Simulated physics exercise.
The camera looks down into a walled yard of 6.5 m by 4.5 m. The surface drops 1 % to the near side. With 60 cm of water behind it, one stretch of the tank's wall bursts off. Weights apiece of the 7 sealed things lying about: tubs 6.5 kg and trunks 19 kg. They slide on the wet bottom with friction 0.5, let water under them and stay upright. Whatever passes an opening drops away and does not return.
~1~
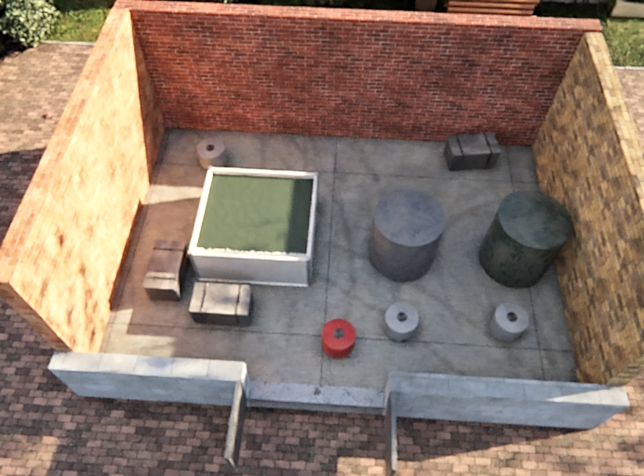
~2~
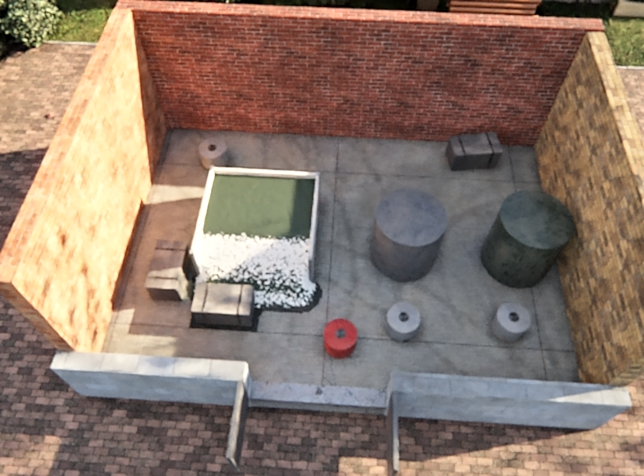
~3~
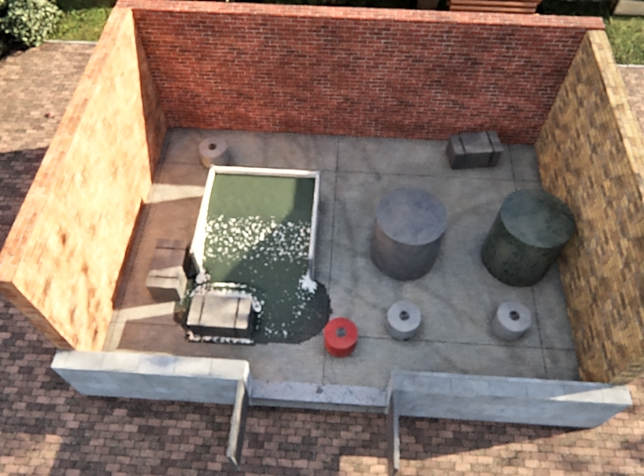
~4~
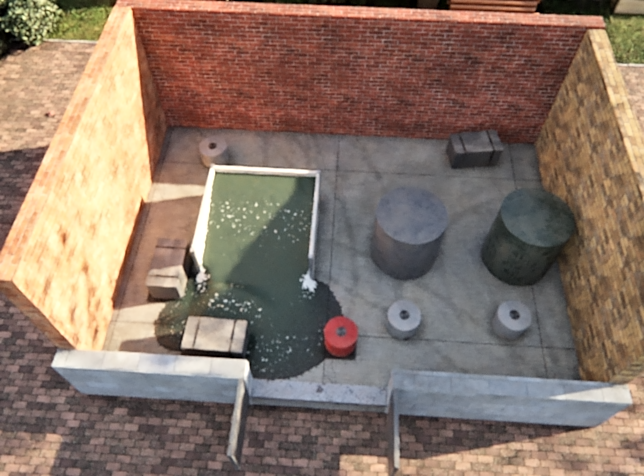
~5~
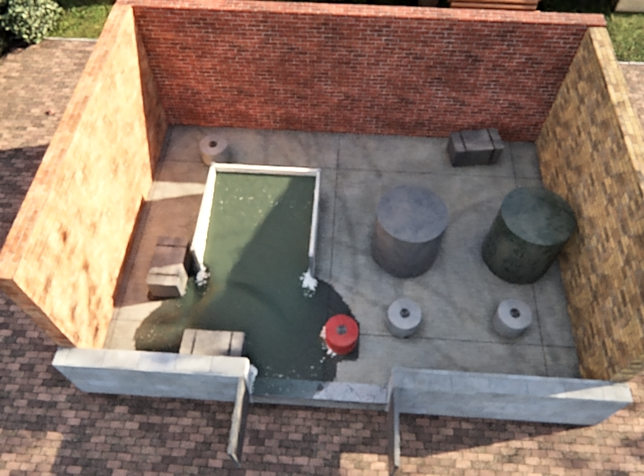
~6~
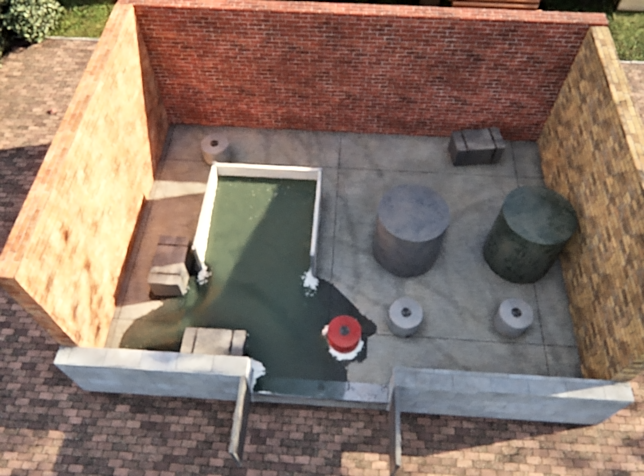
The clip opens on a walled yard with a white-rimmed tank of green water, dark trunks, and scattered tubs, one red. The tank's near side gives way and foaming water pours out around the closest trunk. The dark pool spreads toward the near wall and surrounds the red tub, which barely shifts.
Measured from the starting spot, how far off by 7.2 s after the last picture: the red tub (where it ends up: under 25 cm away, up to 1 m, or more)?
The red tub gets carried off.
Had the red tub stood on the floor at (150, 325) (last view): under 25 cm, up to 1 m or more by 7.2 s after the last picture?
It travels far.
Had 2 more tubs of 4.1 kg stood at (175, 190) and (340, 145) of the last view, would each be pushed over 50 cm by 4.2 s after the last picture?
In that order: Over, less.
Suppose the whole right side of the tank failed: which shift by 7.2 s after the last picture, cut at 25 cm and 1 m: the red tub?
In that case the red tub gets carried off.
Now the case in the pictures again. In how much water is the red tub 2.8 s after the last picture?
Roughly 3 cm.
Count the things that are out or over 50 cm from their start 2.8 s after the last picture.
I count 2.
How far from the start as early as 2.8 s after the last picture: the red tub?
Roughly 140 cm by then.
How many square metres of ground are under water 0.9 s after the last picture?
Some 8.5 m2.
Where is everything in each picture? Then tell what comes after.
In the first frame, the red tub at (339, 334) rests on the ground; 2.4 m2 under water; 0 of 7 have shifted.
In the second frame, the red tub at (341, 334) rests on the ground; 3.3 m2 under water; 0 of 7 have shifted.
In the third frame, the red tub at (341, 332), on the bottom; water covers 4.1 m2; 1 of 7 have shifted.
In the fourth frame, the red tub at (341, 332), on the bottom; 5.4 m2 under water; 1 of 7 have shifted.
In the fifth frame, the red tub at (342, 330), on the bottom; water covers 6.6 m2; 1 of 7 have shifted.
In the sixth frame, the red tub at (344, 331), on the bottom, 3 cm from its start; 7.1 m2 under water; 1 of 7 have shifted.
Then, 0.9 s after the last picture the red tub is near (384, 360), 0.7 m from its start, aground; 0 of 7 are out; 1 afloat.
Then, 2.8 s after the last picture the red tub is near (444, 336), 1.3 m from its start, aground; 0 of 7 are out; 1 afloat.
Then, 4.8 s after the last picture the red tub is near (459, 329), 1.6 m from its start, aground; 0 of 7 are out; 1 afloat.
Then, 7.2 s after the last picture the red tub is near (459, 329), 1.6 m from its start, aground; 0 of 7 are out; 1 afloat.
